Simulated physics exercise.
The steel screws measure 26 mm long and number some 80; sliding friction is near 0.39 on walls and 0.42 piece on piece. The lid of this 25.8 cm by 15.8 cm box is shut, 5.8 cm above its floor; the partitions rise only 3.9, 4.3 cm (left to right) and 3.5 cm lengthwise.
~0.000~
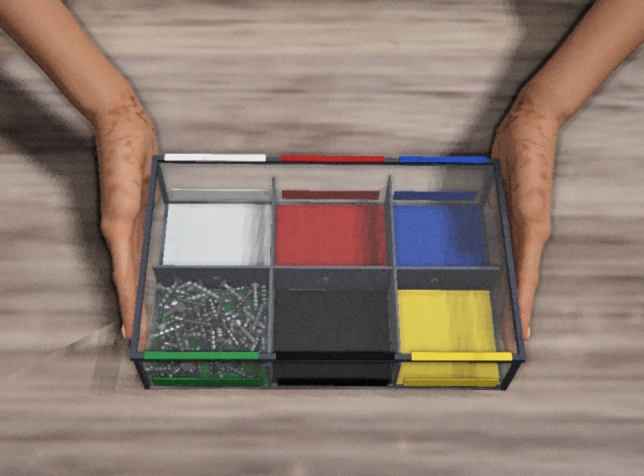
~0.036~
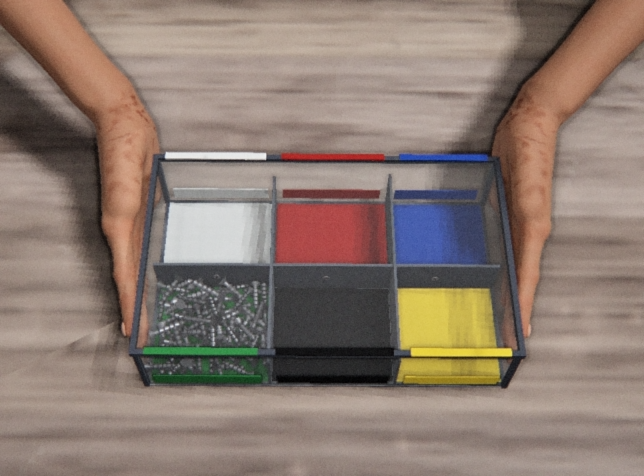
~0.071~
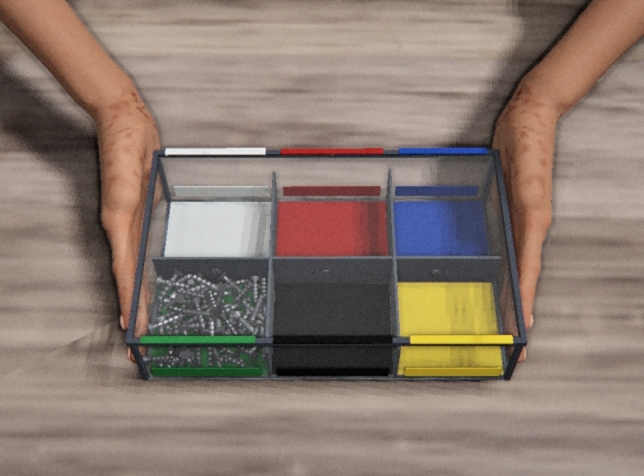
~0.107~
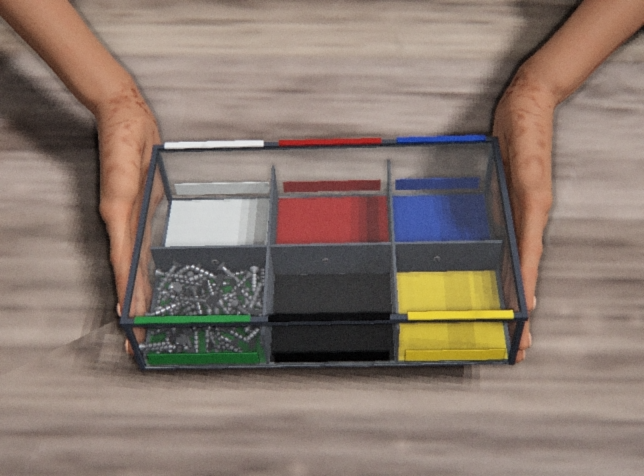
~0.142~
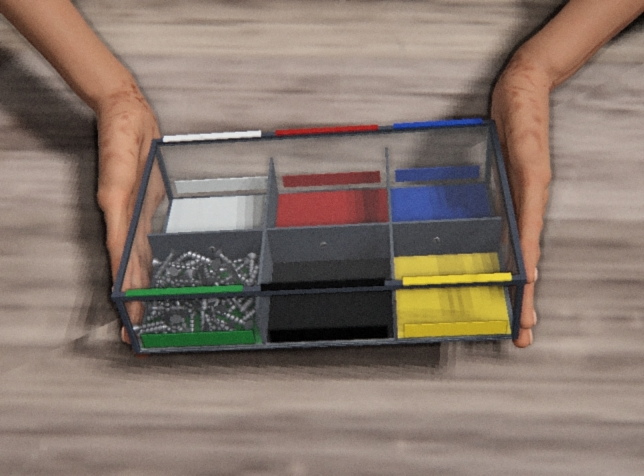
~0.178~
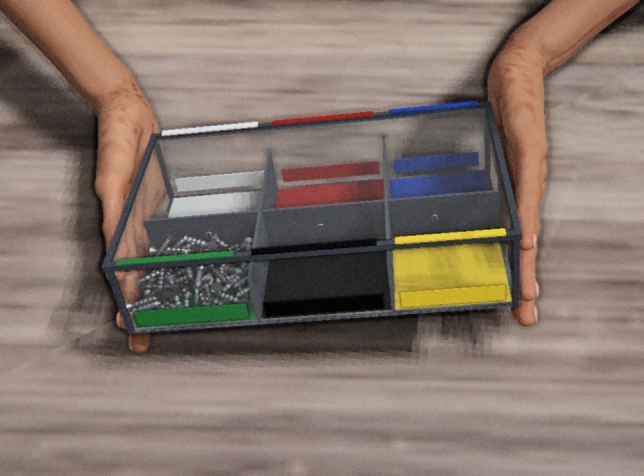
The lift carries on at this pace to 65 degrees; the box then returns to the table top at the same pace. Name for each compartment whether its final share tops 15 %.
Red compartment: No; blue compartment: No; green compartment: Yes; yellow compartment: No; white compartment: Yes; black compartment: No.
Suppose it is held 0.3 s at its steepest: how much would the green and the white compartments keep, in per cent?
Then: Green 85; white 15.
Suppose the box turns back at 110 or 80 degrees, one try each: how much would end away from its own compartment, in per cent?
About 70 and 45 per cent.
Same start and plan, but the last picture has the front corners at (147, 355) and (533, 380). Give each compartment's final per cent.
Red 0; blue 0; green 100; yellow 0; white 0; black 5.
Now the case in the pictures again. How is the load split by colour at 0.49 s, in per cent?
Red 0, blue 0, green 95, yellow 0, white 5, black 0.
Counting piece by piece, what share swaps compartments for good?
Roughly 25 per cent.
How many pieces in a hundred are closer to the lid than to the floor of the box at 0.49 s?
Roughly 40 per cent.
After 0.49 s, tilt 63 degrees; green 95 %, white 5 %.
After 0.70 s, tilt 24 degrees; green 75 %, white 25 %.
Then, at 1.03 s, tilt 0 degrees; green 75 %, white 25 %.
By 1.4 s all is still; red 0 %, blue 0 %, green 75 %, yellow 0 %, white 25 %, black 0 %.
